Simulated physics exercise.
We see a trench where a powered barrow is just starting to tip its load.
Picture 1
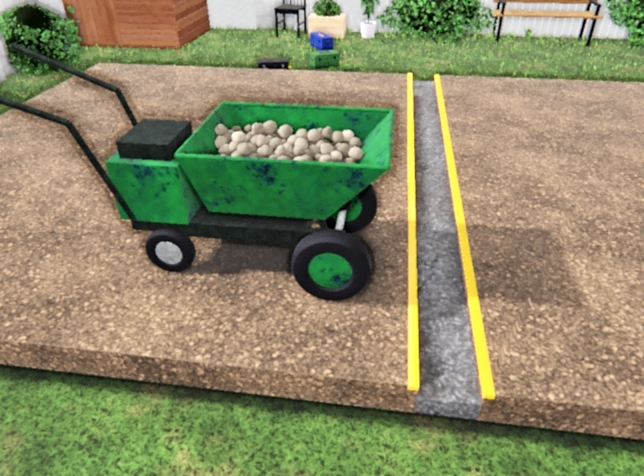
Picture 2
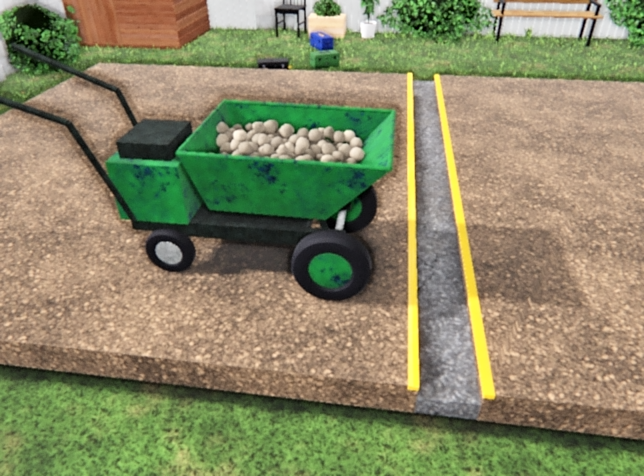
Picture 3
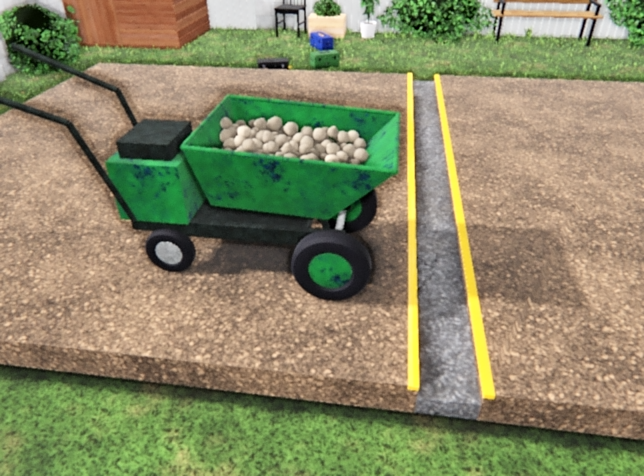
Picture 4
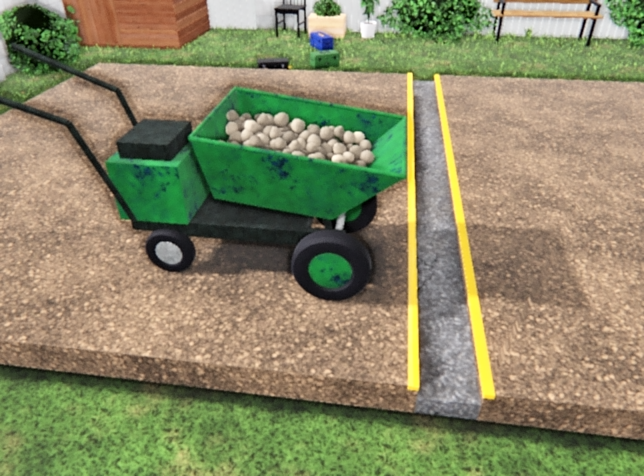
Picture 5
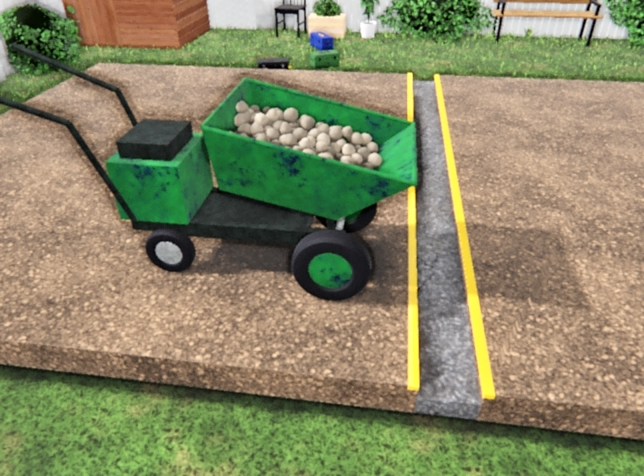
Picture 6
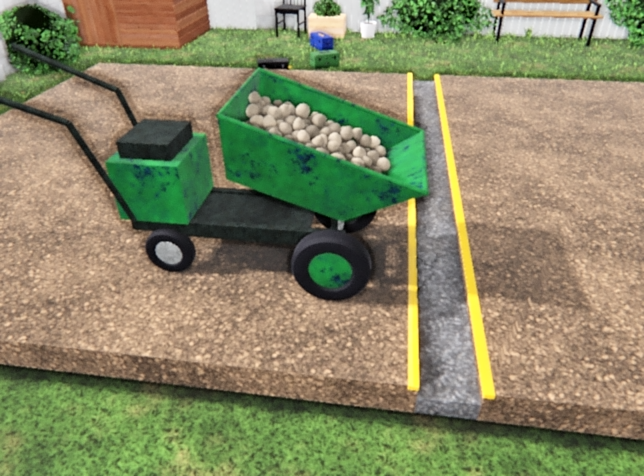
A green powered barrow loaded with round pebbles stood still beside a narrow, yellow-edged trench, and its skip slowly tilted, the back rising and the front lip lowering to the right over the trench's near edge.
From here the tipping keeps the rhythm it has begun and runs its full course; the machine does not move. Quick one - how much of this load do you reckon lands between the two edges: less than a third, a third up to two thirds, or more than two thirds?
I reckon less than a third.
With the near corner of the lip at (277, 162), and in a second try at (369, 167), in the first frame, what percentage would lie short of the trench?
Roughly 40 percent first, then roughly 0 percent.
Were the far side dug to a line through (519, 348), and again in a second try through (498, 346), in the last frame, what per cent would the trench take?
I'd say some 60 in a hundred, followed by 30 in a hundred.
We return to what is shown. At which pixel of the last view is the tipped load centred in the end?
Centre at rest: Close to (501, 269).
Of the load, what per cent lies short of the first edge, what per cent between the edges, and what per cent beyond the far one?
I'd put short at close to 0, between at close to 15 and beyond at close to 65 per cent.
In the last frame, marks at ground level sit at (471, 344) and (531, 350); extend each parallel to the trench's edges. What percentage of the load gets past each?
I'd say about 70 and about 40 in a hundred.
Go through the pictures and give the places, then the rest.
Lip of the skip at (388, 168), level; top of the load at (276, 145), river pebbles; first edge of the trench at (413, 337); far edge at (481, 344), the trench under half as wide as the skip, and shallow for its width, in the first picture.
Lip of the skip at (390, 169), level; top of the load at (271, 145), in the second picture.
Lip of the skip at (396, 172), tipped barely; top of the load at (263, 137), in the third picture.
Lip of the skip at (404, 177), tipped a little; top of the load at (270, 132), in the fourth picture.
Lip of the skip at (415, 184), tipped a little; top of the load at (277, 139), in the fifth picture.
Lip of the skip at (426, 193), tipped clearly; top of the load at (279, 127); first edge of the trench at (413, 337); far edge at (481, 344), in the sixth picture.
Soon after the last picture, skip tipped steeply; all in the skip.
A little later, skip tipped right over; most in the skip; a small part in or heaped over the trench; a small part beyond it; a stray few falling.
Later still, skip tipped right over; about a quarter in the skip; a small part in or heaped over the trench; about two thirds beyond it.
At rest, skip tipped right over; about a quarter in the skip; about a quarter in or heaped over the trench; about two thirds beyond it.
